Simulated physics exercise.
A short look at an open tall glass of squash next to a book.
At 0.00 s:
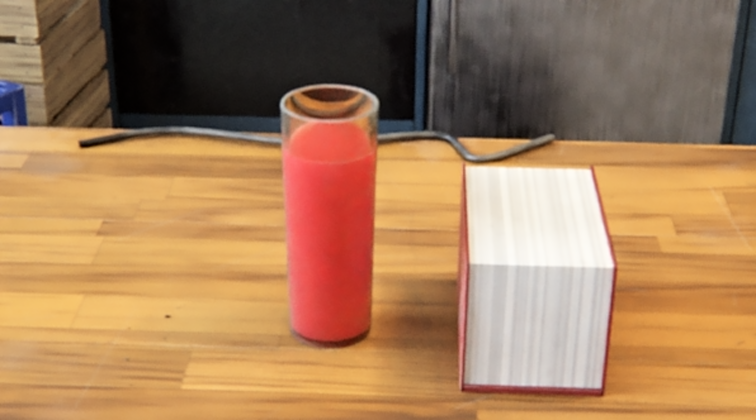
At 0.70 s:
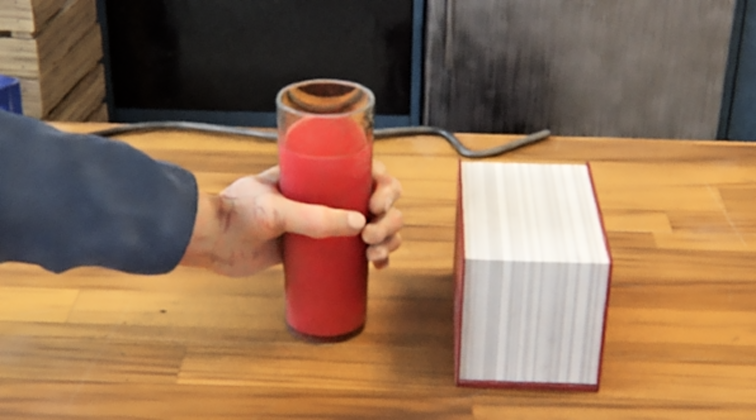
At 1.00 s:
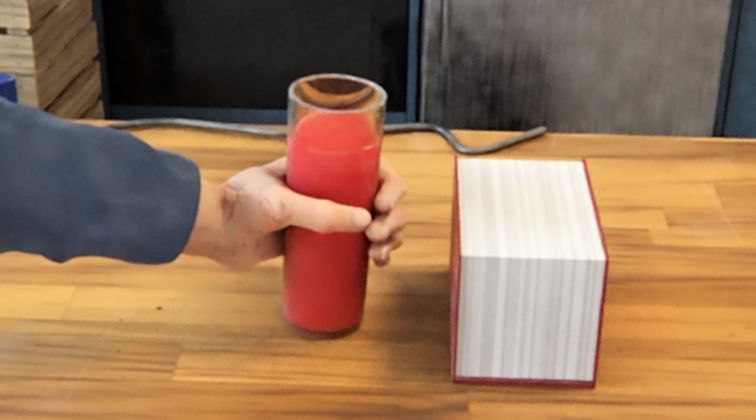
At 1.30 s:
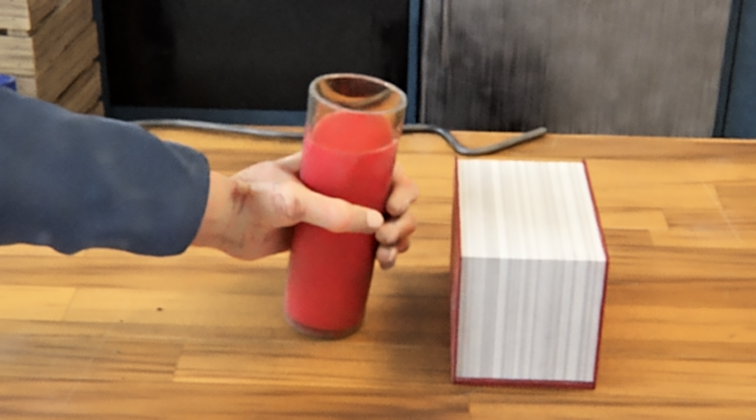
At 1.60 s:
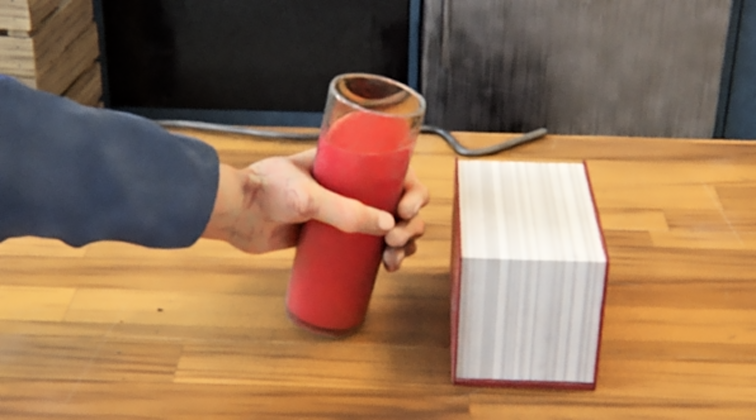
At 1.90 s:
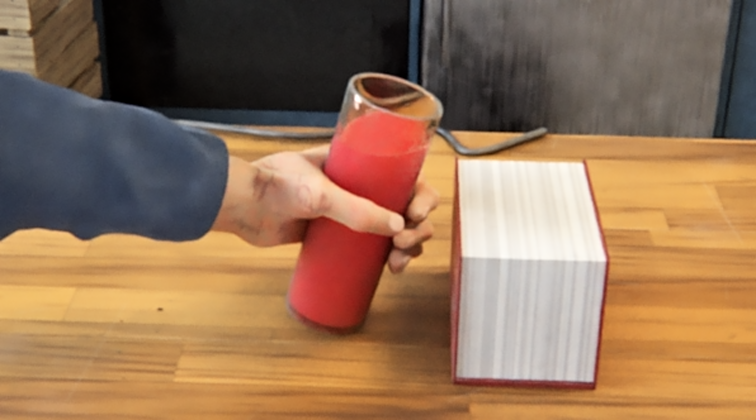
On a wooden table, a tall glass filled most of the way with red stands left of a thick book; a hand reaches in from the left, grips the glass and tilts it rightward, its top leaning towards the book.
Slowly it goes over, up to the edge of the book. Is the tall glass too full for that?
It holds.
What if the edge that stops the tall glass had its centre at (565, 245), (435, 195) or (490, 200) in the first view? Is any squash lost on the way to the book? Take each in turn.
One after the other: Leaks, copes, copes.
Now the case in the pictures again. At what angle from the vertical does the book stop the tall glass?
Roughly 30°.
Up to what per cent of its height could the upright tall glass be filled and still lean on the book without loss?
Near 90 in a hundred.
After 2.5 s, the tall glass leans by about 25°; nothing has left it.
After 3.1 s, the tall glass leans by about 30°; nothing has left it.
After 4.5 s, the tall glass leans by about 30°, against the book; nothing has left it.
